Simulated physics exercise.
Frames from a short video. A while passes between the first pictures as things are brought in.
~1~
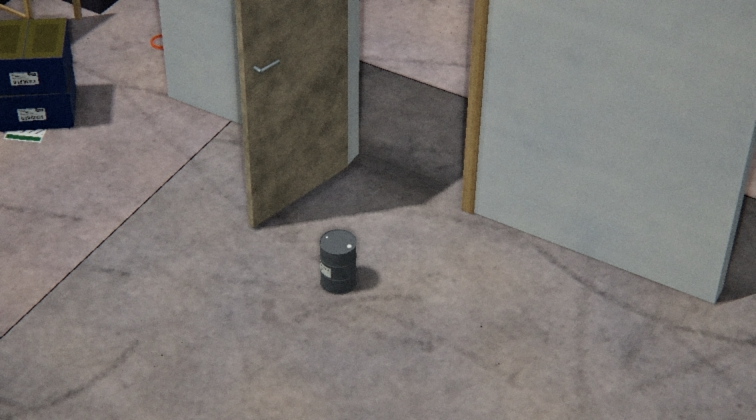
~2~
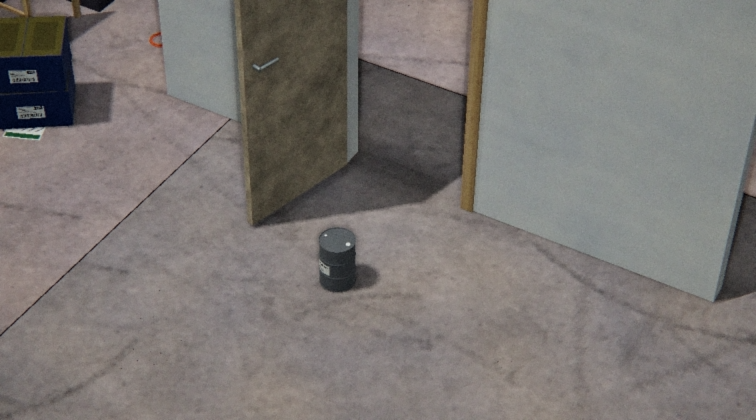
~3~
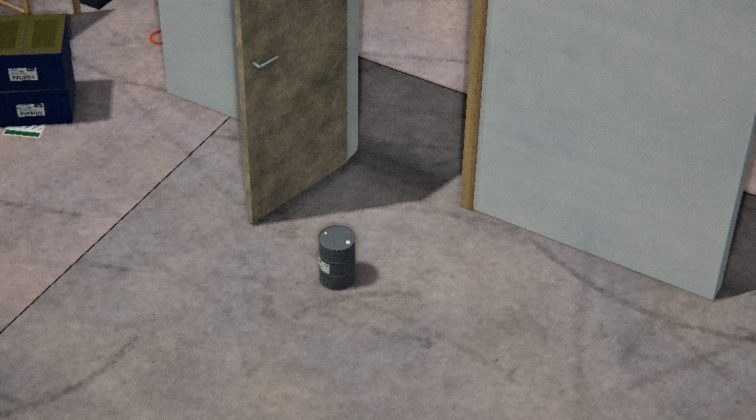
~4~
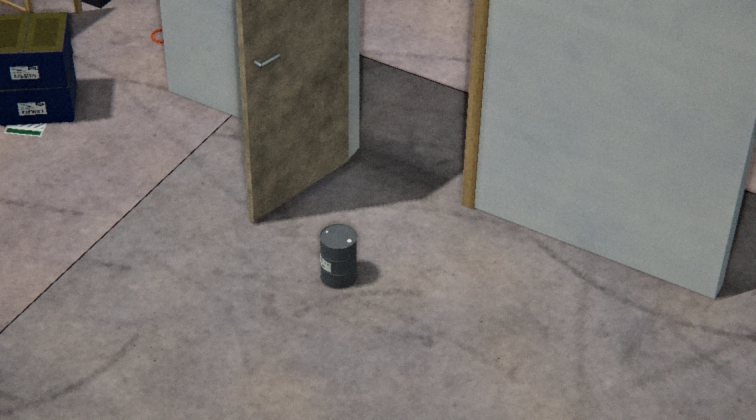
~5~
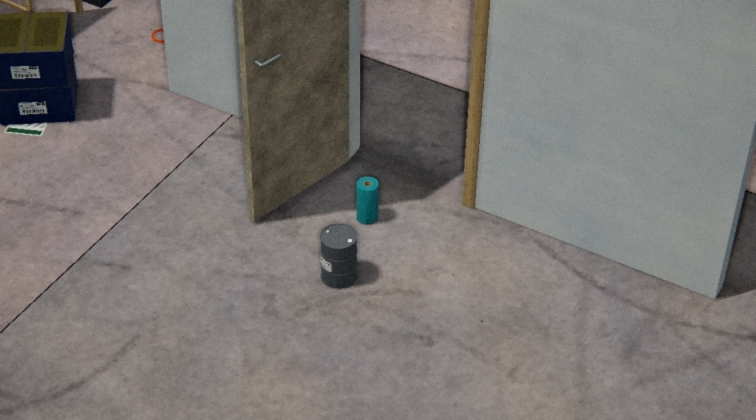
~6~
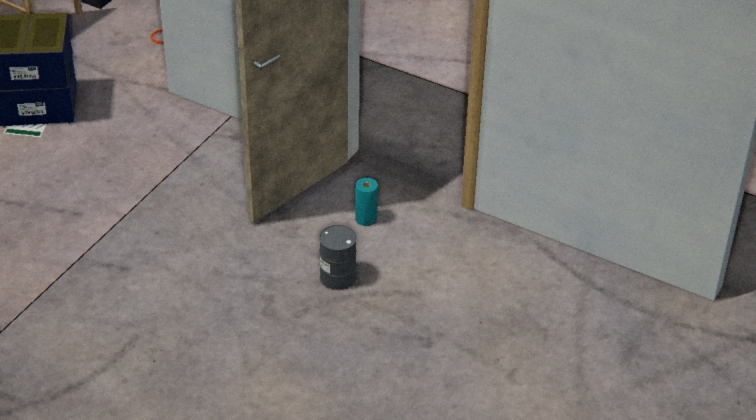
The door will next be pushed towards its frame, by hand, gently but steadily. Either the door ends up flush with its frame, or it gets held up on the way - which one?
It ends up flush with the frame.
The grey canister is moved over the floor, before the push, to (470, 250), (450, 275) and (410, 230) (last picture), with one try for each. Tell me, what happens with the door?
Case one: Swings all the way; case two: Swings all the way; case three: Gets held up.
Then, 1.50 s past the last view, open by 63°.
Then, 2.20 s past the last view, open by 36°; turquoise roll displaced about its own width near (396, 197).
Then, 2.90 s past the last view, open by 10°; turquoise roll displaced well along near (431, 181).
Finally, open by 0°; moved from the start, turquoise roll; grey canister still in place. Final places as the last picture's camera would see them, turquoise roll near (441, 170).
